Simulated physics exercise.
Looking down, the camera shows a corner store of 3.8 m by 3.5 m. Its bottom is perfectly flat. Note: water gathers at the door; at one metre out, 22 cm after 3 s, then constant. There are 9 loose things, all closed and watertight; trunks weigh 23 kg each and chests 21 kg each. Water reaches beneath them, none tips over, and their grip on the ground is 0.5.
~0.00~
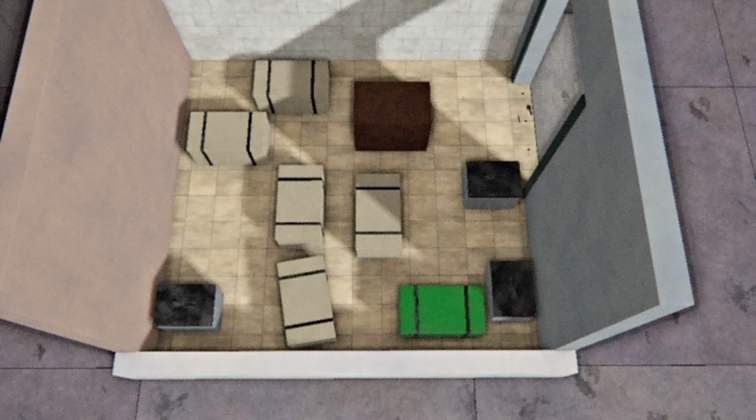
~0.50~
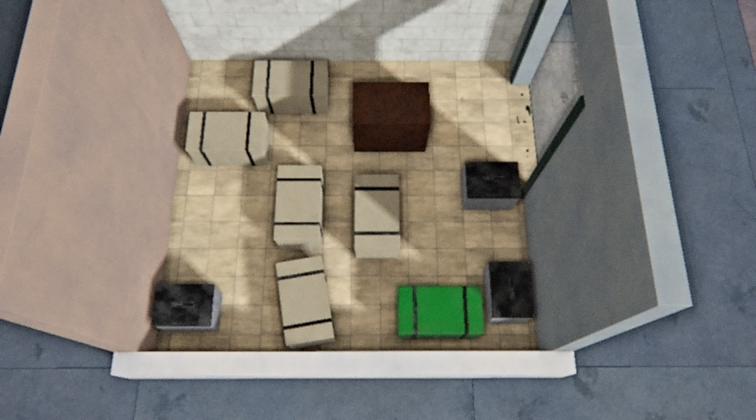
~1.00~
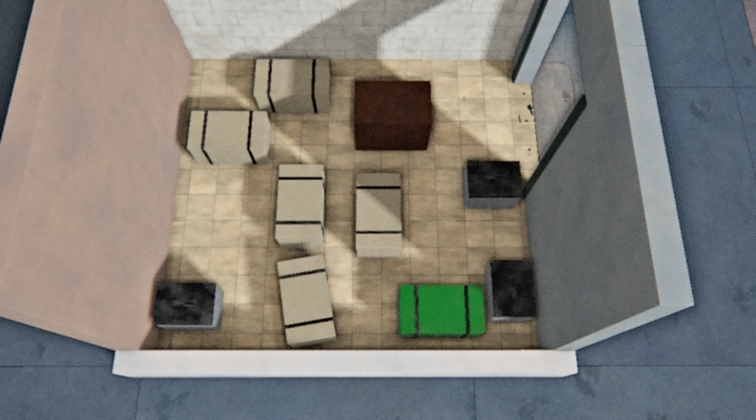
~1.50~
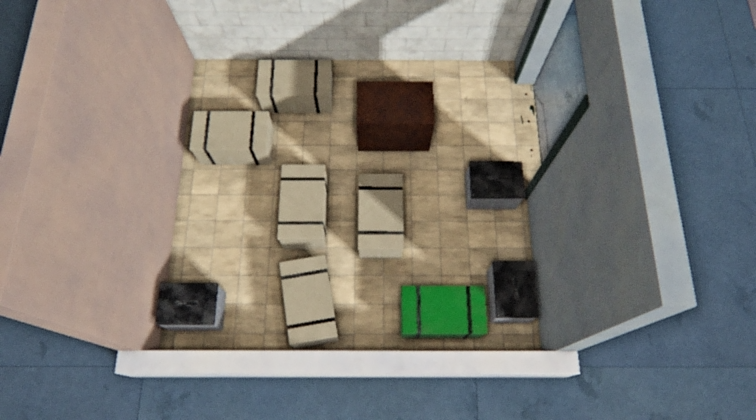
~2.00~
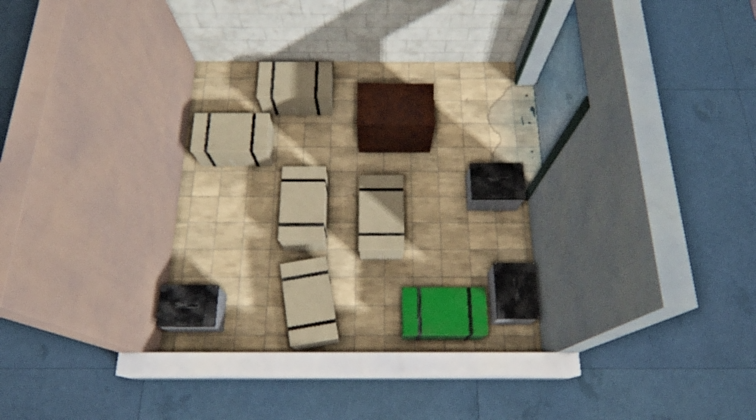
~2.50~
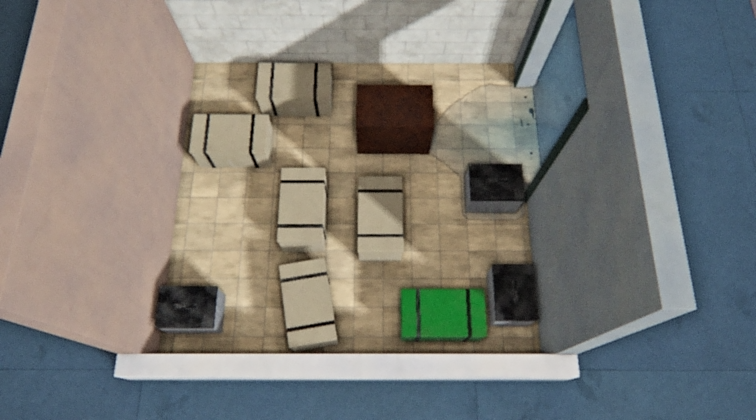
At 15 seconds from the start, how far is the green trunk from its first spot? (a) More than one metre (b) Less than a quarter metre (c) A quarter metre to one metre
The answer is c.
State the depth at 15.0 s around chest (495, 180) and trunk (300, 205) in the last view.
About 17 and 18 cm.
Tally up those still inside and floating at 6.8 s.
By my count, 3.
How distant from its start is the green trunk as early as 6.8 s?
Roughly 0 centimetres by that point.
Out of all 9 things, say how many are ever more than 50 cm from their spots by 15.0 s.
Result: 8.
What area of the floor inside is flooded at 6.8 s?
Wet area: Approx. 11.5 m2.
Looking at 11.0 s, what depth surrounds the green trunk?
Depth: About 11 cm.
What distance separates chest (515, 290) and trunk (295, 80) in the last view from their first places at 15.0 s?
First 120 cm, then 80 cm.
After 3.5 s the green trunk is near (444, 312), 0.0 m from its start, aground; 0 afloat.
After 6.8 s the green trunk is near (444, 314), 0.0 m from its start, aground; 3 afloat.
After 11.0 s the green trunk is near (459, 266), 0.5 m from its start, afloat; 9 afloat.
After 15.0 s the green trunk is near (386, 282), 0.6 m from its start, afloat; 9 afloat.
